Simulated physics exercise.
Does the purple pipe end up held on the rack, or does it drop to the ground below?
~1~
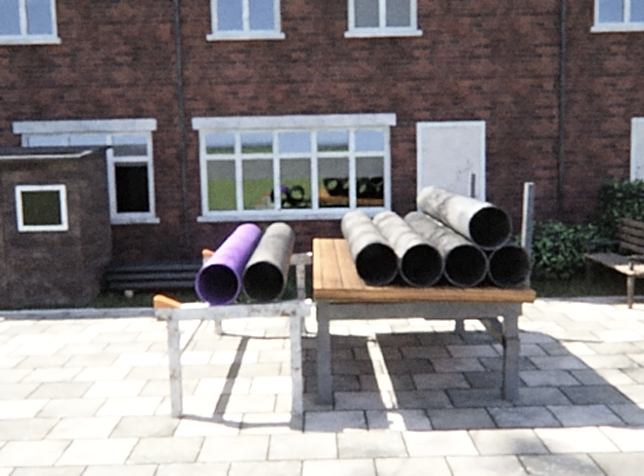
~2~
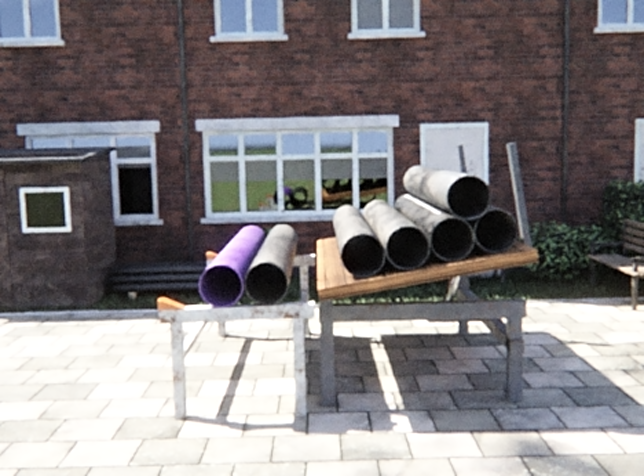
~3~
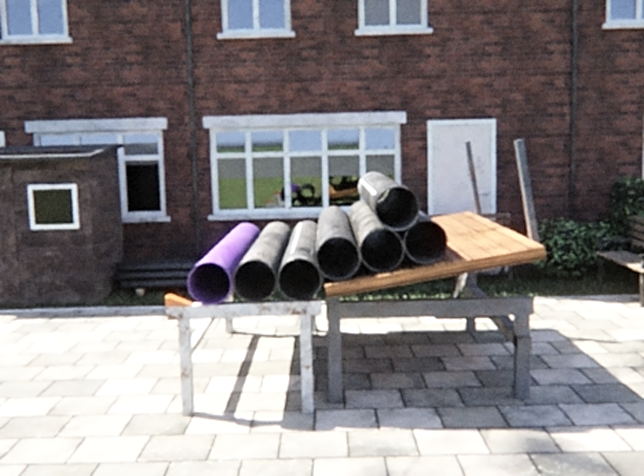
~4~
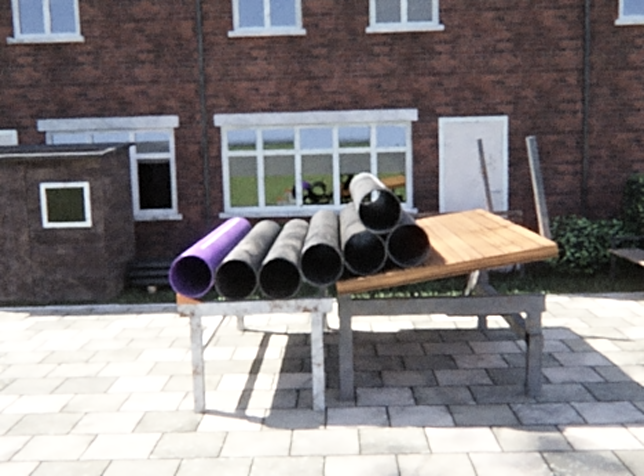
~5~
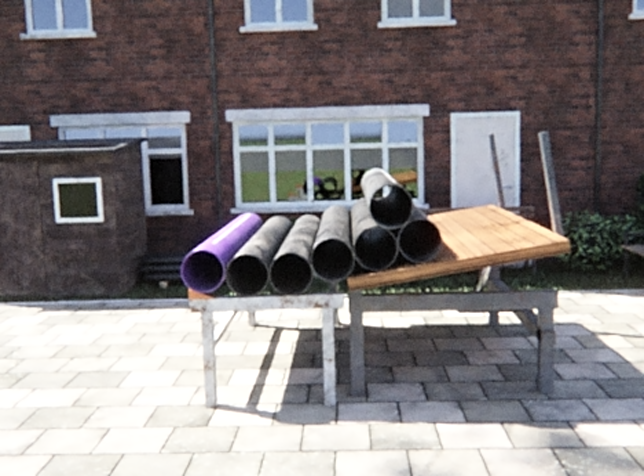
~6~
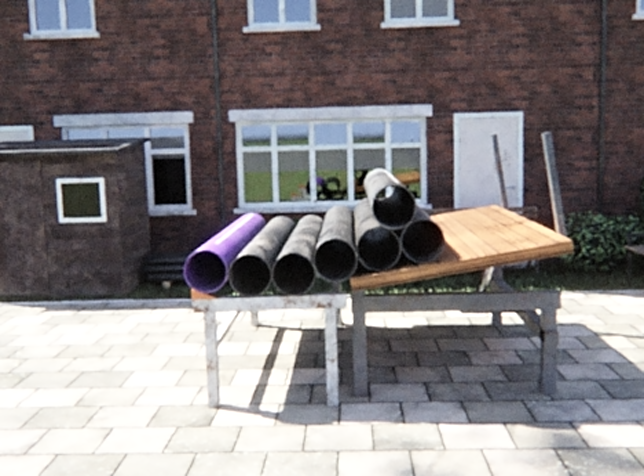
The purple pipe ends up held on the rack. It rolls to the left end and comes to rest there without going over.
